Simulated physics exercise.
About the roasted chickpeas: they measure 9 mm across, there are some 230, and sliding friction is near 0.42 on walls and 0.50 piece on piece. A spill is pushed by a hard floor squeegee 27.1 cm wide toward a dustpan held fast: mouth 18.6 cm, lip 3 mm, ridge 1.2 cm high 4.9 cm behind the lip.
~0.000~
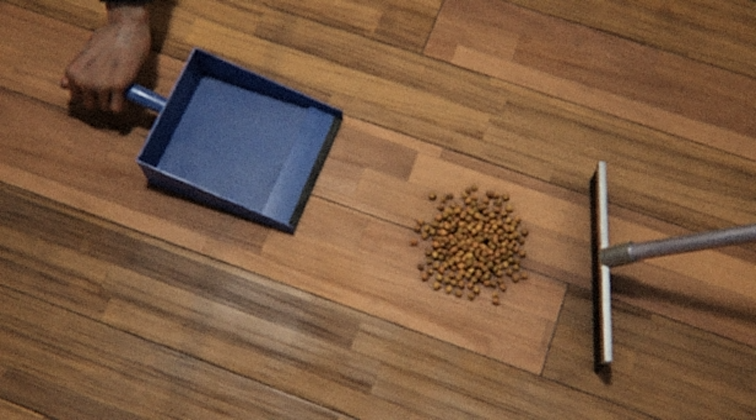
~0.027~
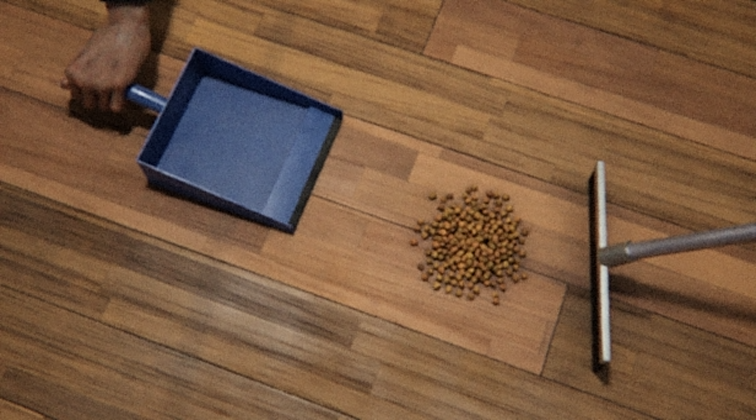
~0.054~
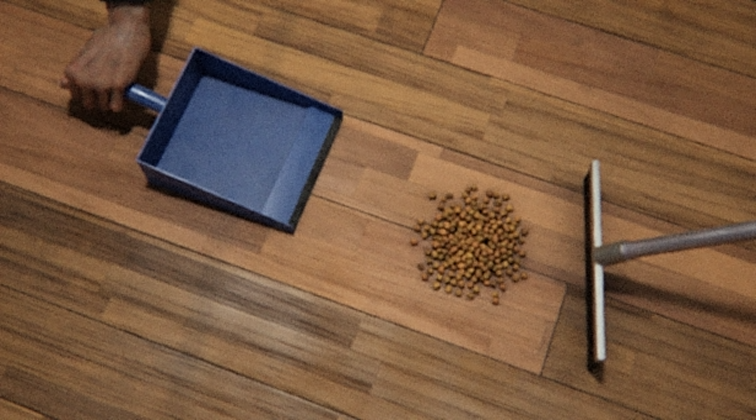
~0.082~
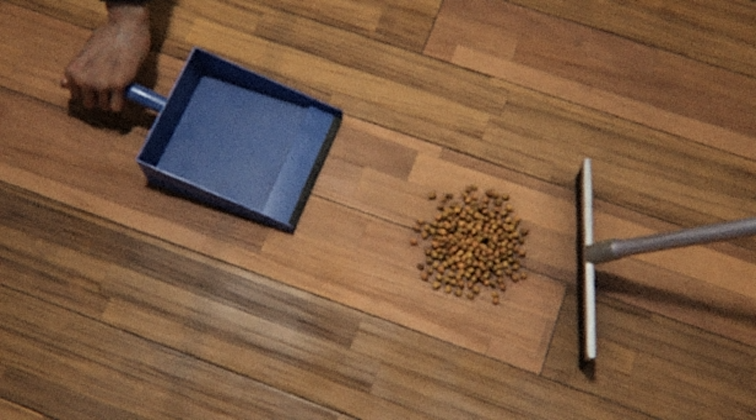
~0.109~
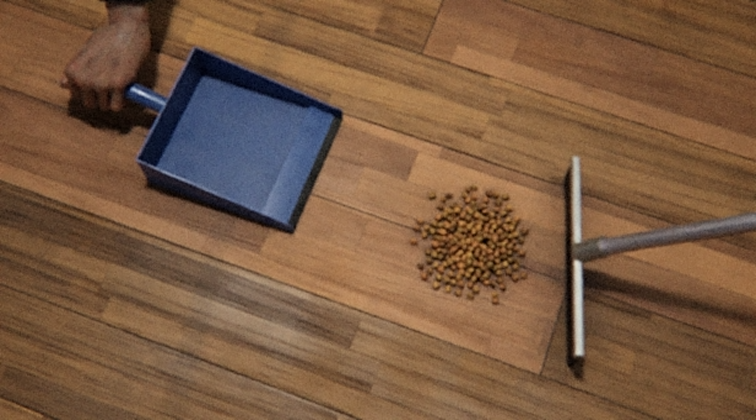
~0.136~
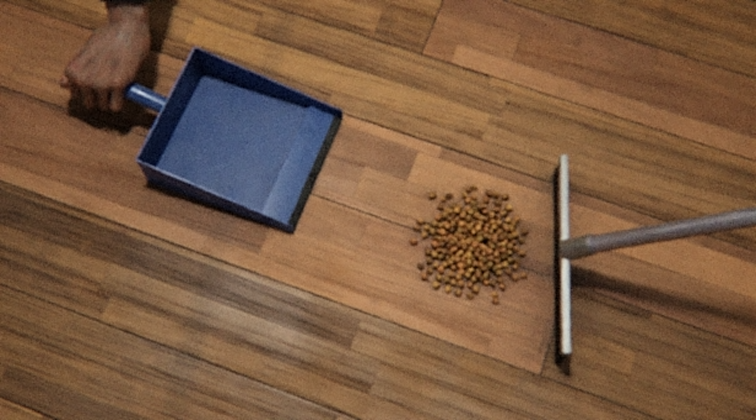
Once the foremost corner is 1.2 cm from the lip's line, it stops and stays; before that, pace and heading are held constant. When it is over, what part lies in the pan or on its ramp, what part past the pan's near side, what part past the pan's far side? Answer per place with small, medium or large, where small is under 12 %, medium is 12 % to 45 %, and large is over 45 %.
In the pan or on its ramp medium, past the pan's near side medium, past the pan's far side small.
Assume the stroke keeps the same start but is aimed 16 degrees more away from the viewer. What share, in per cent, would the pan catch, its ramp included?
It comes to roughly 5 in a hundred.
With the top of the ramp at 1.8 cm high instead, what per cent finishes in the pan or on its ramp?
I'd put it near 20 per cent, ramp counted.
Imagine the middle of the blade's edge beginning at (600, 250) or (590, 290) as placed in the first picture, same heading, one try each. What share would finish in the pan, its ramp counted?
Close to 10 in a hundred, then close to 25 in a hundred.
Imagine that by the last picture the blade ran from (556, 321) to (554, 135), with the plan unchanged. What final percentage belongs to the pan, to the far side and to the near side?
Final per cent - pan 5, far 10, near 15.
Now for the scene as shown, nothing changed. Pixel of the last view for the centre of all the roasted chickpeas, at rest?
At about (307, 220).
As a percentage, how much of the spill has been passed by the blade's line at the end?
Some 0 percent, give or take.
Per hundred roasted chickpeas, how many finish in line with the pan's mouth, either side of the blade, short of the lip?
I'd estimate close to 45 per cent.
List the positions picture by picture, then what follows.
In the first frame, blade from (606, 360) to (600, 168), moved 0.0 cm, 0 of the pieces shifted so far; middle of the pieces at (471, 241); pan at (234, 146).
In the second frame, blade from (604, 360) to (599, 167), moved 0.2 cm, 0 of the pieces shifted so far; middle of the pieces at (471, 241).
In the third frame, blade from (599, 359) to (594, 167), moved 0.9 cm, 0 of the pieces shifted so far; middle of the pieces at (471, 241).
In the fourth frame, blade from (590, 357) to (585, 165), moved 2.0 cm, 0 of the pieces shifted so far; middle of the pieces at (471, 240).
In the fifth frame, blade from (578, 355) to (574, 163), moved 3.5 cm, 0 of the pieces shifted so far; middle of the pieces at (471, 240).
In the sixth frame, blade from (565, 352) to (563, 161), moved 5.1 cm, 0 of the pieces shifted so far; middle of the pieces at (471, 240); pan at (234, 145). Its pace works out near 0.59 m/s, heading 9 degrees towards the viewer's side.
Then, at 0.39 s, middle of the blade 20 cm from the lip; 0 % over the lip, far side 0 %, near side 15 %.
Then, at 0.56 s, middle of the blade 10 cm from the lip; 0 % over the lip, far side 0 %, near side 30 %.
Then, at 0.85 s, middle of the blade 5 cm from the lip; 20 % over the lip, far side 0 %, near side 35 %.
By 1.6 s all is still; pan 20 %, near side 35 %, far side 0 %, in front of the lip or behind the blade 45 %.
